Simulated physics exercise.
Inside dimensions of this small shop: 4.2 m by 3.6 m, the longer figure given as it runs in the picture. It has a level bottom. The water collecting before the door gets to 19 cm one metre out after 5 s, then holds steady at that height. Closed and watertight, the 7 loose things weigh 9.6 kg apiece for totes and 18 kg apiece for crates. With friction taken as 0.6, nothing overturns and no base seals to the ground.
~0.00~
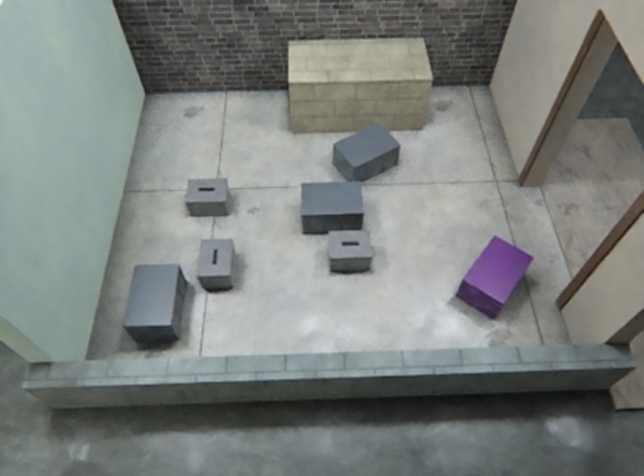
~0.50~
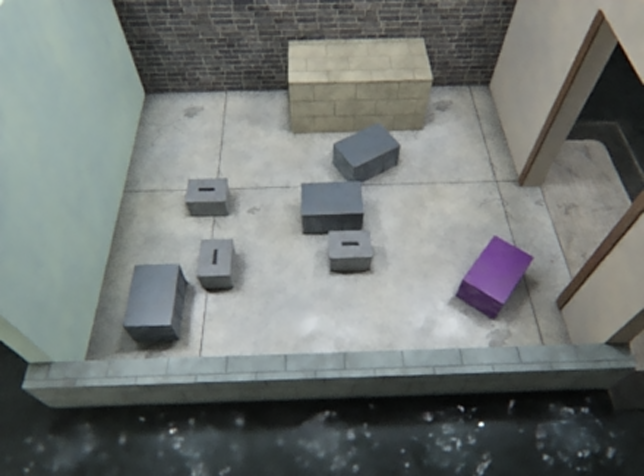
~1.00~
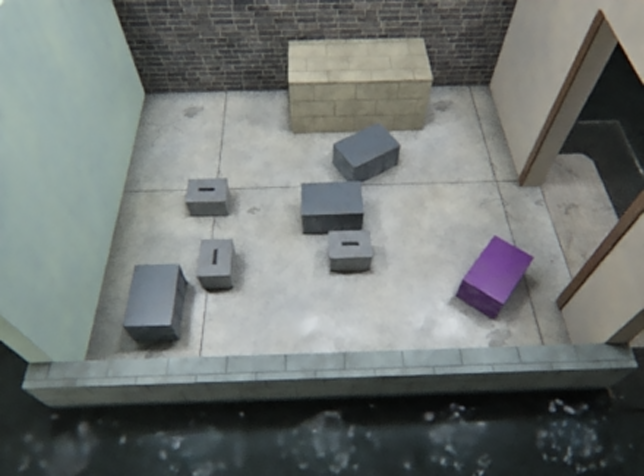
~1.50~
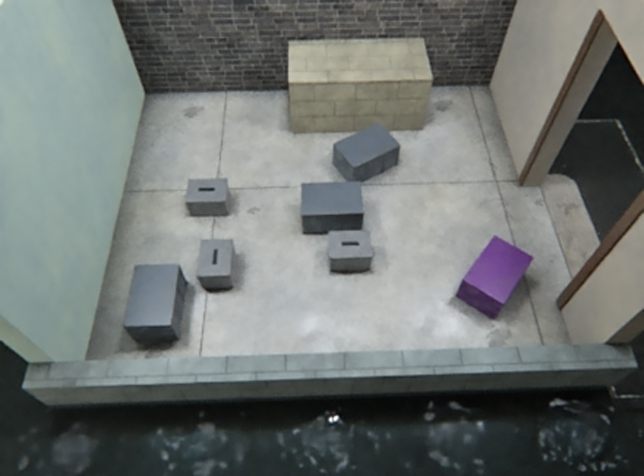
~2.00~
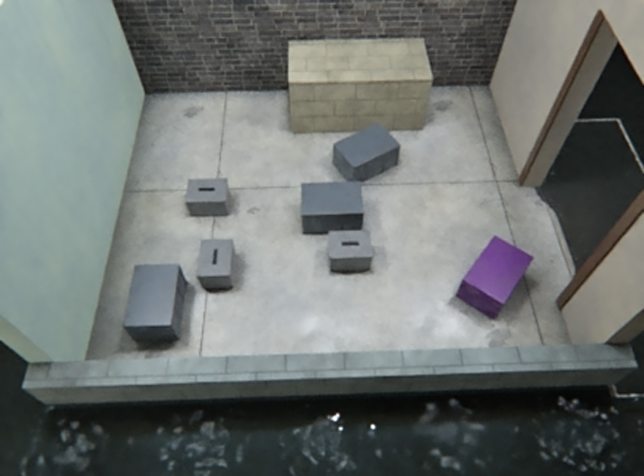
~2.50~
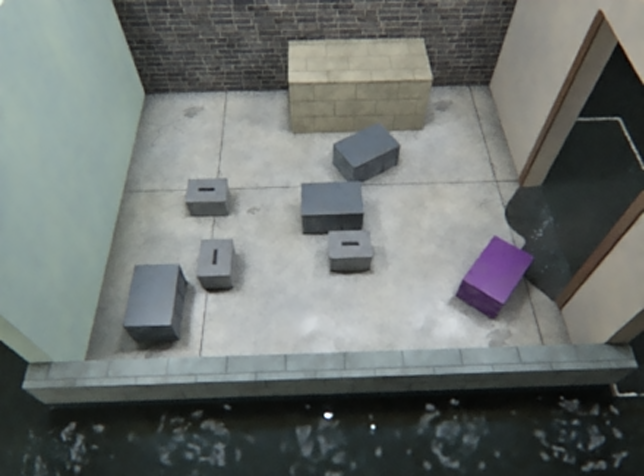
At the start, a purple crate and several grey boxes stand on a dry floor inside a small walled room with a doorway on the right. Dark water then appears along the front wall and spreads outside the doorway, finally edging just inside, while the crate and boxes stay still.
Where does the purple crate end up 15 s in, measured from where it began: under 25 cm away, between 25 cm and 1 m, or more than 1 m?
It ends up more than 1 m from its start.
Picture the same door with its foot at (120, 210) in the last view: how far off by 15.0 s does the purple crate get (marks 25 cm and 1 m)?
The purple crate would drift a bit.
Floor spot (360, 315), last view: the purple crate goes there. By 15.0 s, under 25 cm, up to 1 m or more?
By then it winds up well off.
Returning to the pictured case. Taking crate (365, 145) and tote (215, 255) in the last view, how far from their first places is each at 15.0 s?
Respectively 120 and 200 centimetres.
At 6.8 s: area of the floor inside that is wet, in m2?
I'd estimate close to 10.0 m2.
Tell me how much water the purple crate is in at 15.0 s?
I'd put it at about 16 cm.
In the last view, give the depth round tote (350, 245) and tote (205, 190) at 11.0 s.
Roughly 15 and 12 cm.
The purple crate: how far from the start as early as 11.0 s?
By then it has shifted roughly 250 cm.
After 3.5 s the purple crate is near (499, 268), 0.0 m from its start, aground; 0 afloat.
After 6.8 s the purple crate is near (409, 293), 0.9 m from its start, afloat; 1 afloat.
After 11.0 s the purple crate is near (204, 337), 2.6 m from its start, afloat; 7 afloat.
After 15.0 s the purple crate is near (243, 297), 2.3 m from its start, afloat; 7 afloat.
